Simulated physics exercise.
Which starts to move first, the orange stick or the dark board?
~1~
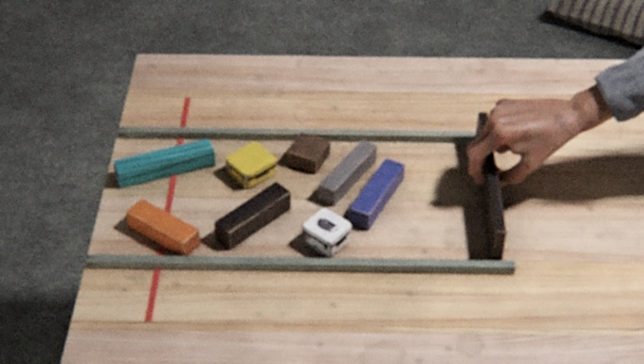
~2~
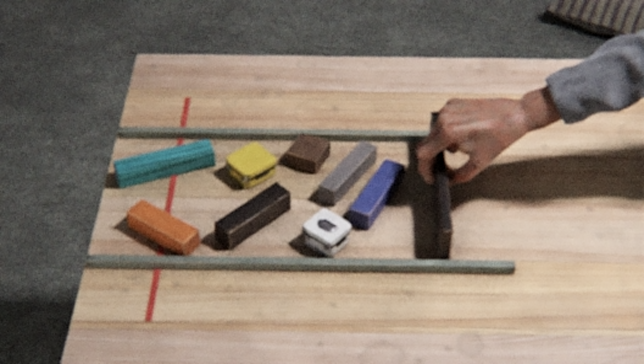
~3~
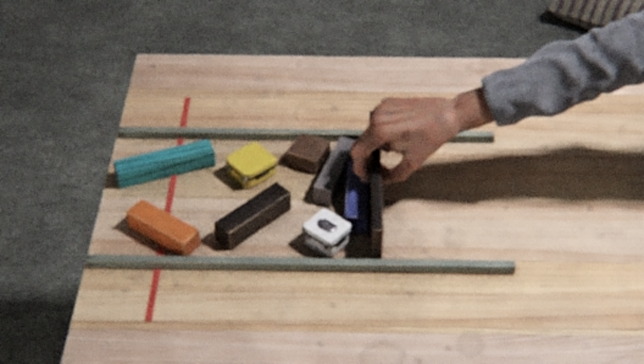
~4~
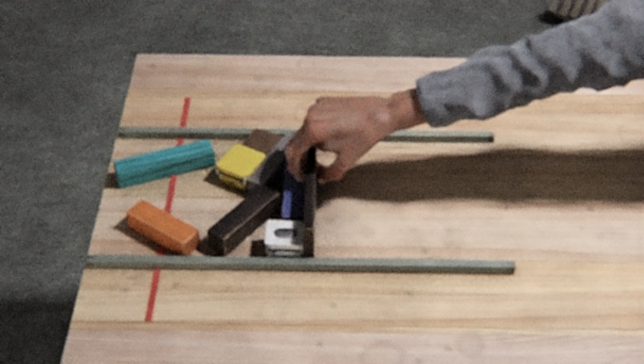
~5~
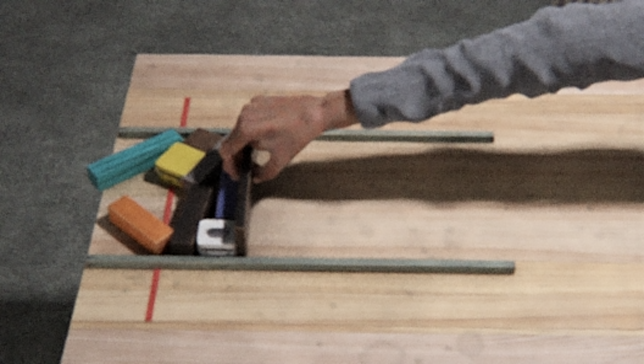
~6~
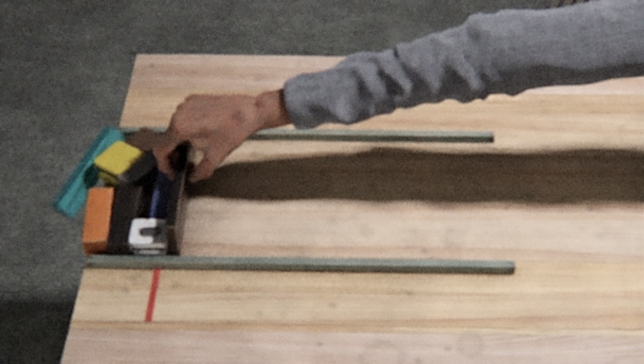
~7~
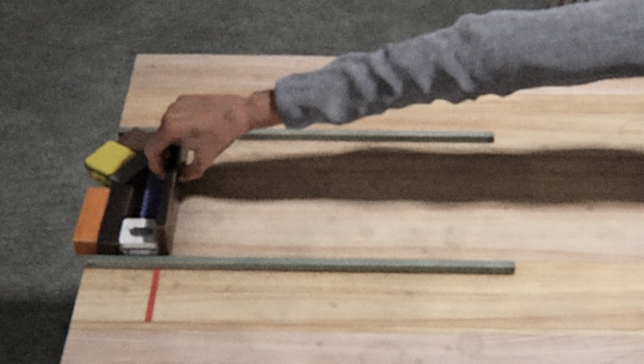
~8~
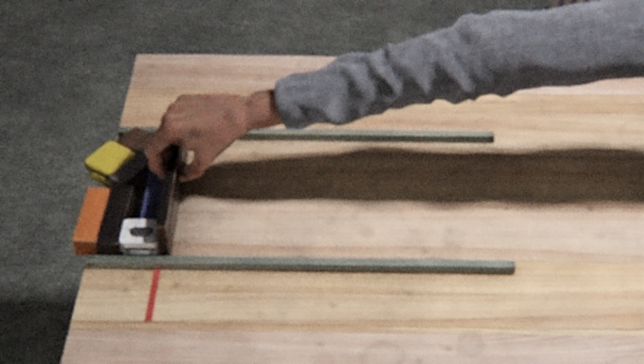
The dark board starts to move first, sliding left under the hand. The orange stick stays still until the pushed pieces have bunched up close to it.
